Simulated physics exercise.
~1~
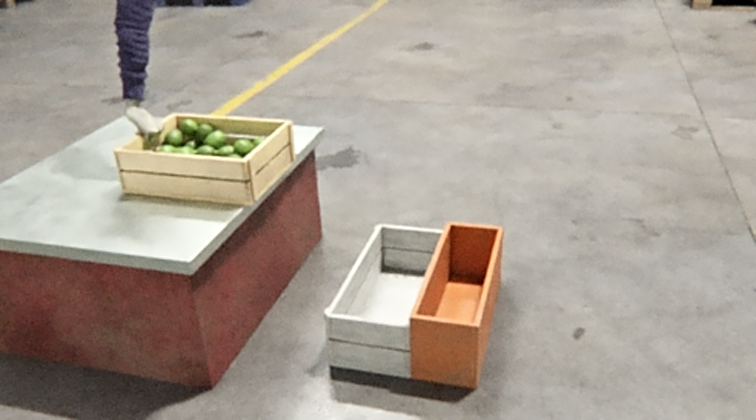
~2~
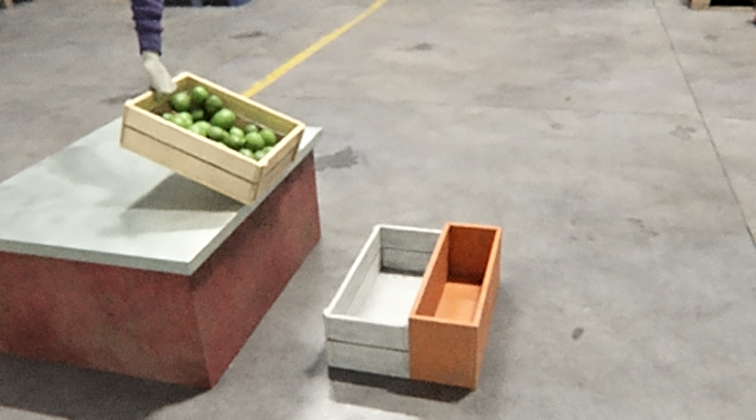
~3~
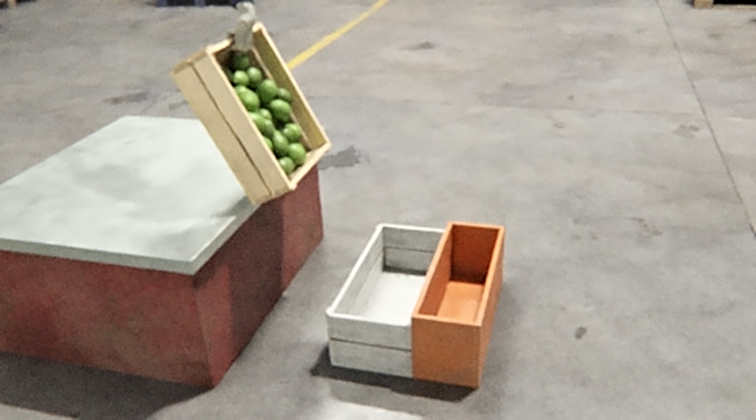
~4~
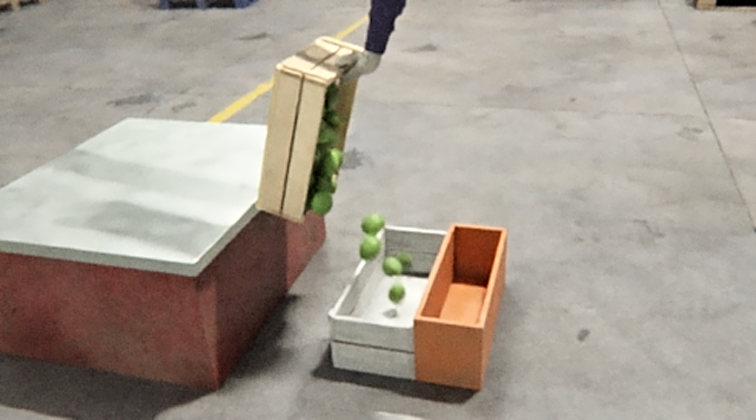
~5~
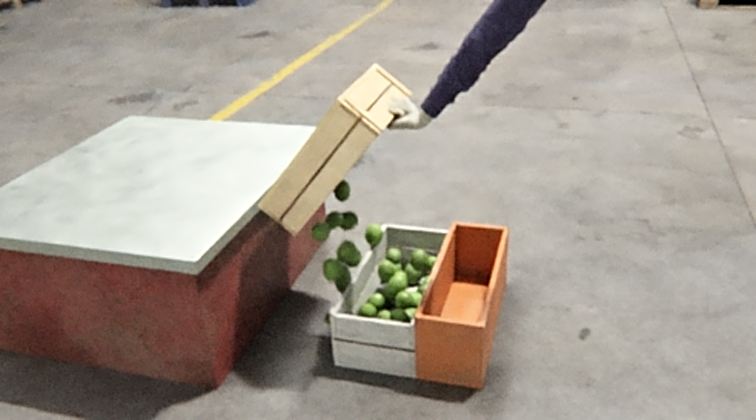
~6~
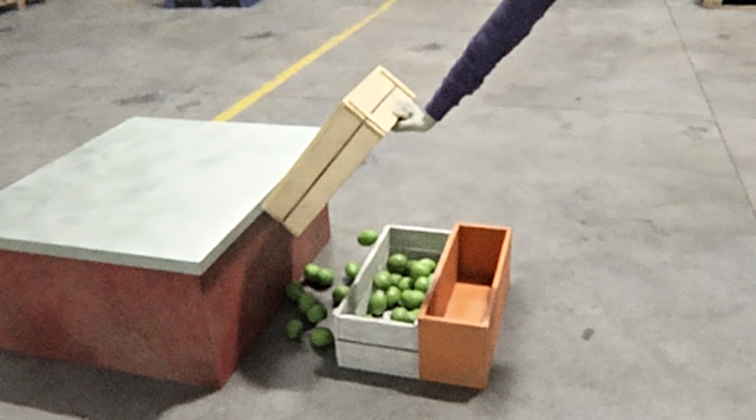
A gloved hand lifted one end of a wooden crate of limes on a bench and tipped it steeply to the right, sending the green fruit tumbling into the white box beside an orange bin, which stayed empty, while several fell short beside the bench.
